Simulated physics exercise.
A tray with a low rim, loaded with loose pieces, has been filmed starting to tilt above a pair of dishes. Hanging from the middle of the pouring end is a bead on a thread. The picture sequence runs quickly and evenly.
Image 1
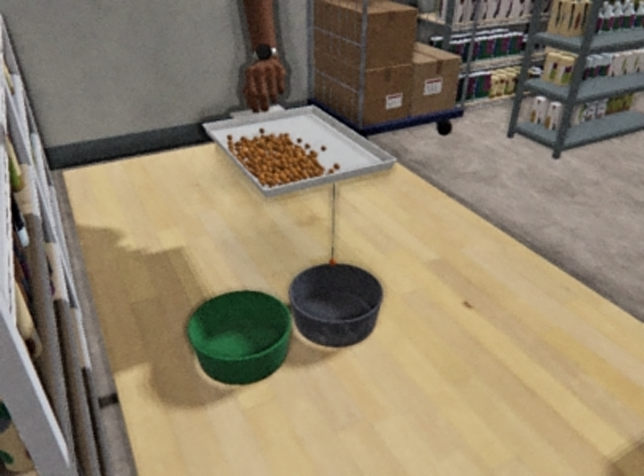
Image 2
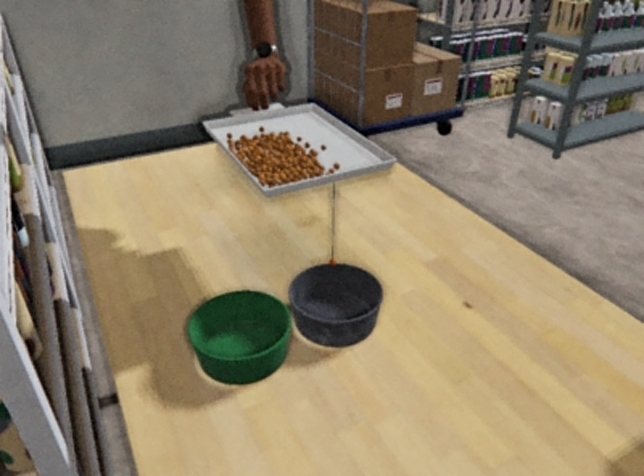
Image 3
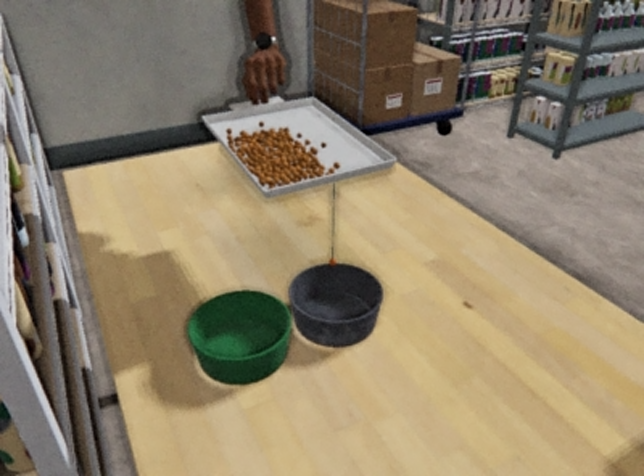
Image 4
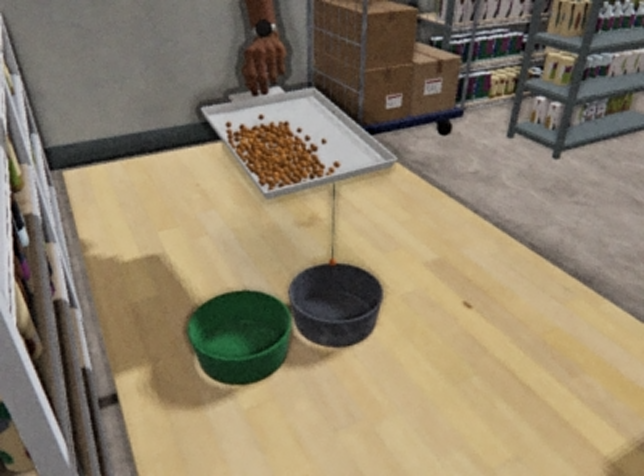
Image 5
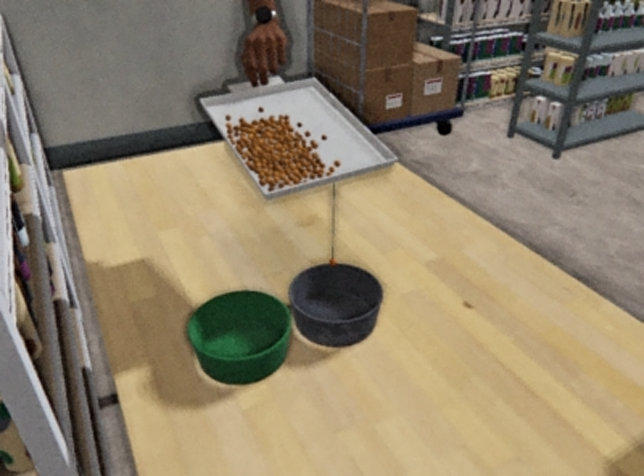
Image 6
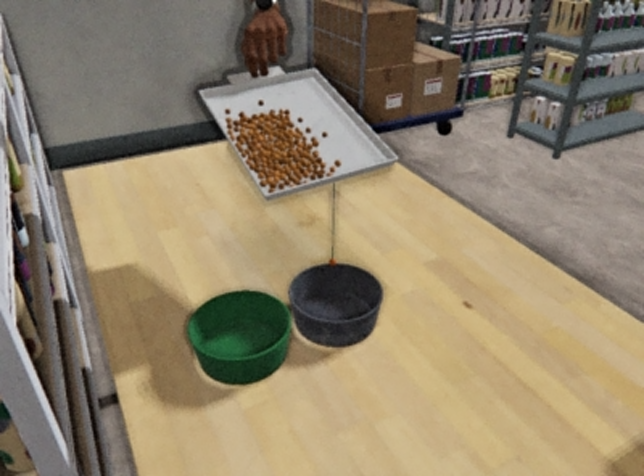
A hand held a white tray of roasted chickpeas above a green dish and a dark gray one, then gradually raised the back, tilting the pouring end lowest at its left corner.
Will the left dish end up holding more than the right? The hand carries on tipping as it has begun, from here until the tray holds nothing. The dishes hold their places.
No.
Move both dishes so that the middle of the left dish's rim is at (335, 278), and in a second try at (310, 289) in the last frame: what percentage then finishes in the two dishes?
First about 40, then 80 per cent.
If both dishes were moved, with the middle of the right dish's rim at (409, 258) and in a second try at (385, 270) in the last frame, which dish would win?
The dish to the left, then the dish to the left.
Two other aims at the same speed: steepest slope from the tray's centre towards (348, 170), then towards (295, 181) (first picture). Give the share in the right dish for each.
Somewhere close to 30 % the first time, 40 % the second.
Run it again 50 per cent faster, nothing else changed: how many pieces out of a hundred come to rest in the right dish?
It would be around 60 per cent.
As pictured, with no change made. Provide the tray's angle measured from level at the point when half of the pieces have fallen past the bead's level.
Angle reached: About 95°.
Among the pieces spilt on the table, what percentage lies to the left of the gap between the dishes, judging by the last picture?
It comes to near 30 percent of the spill.
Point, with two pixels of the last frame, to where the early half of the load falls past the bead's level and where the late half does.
I'd say close to (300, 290) at first and close to (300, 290) later on.
Just after the last frame, tray tipped steeply; almost all on the tray; just a few in the right dish; just a few in the air.
A moment on, tray tipped past a quarter turn; about a tenth on the tray; roughly a quarter in the left dish; roughly a third in the right dish; about a tenth outside both; roughly a quarter in the air.
Further on, tray tipped past a quarter turn; roughly a quarter in the left dish; roughly half in the right dish; roughly a quarter outside both.
When it is over, tray tipped past a quarter turn; roughly a quarter in the left dish; roughly half in the right dish; roughly a quarter outside both.
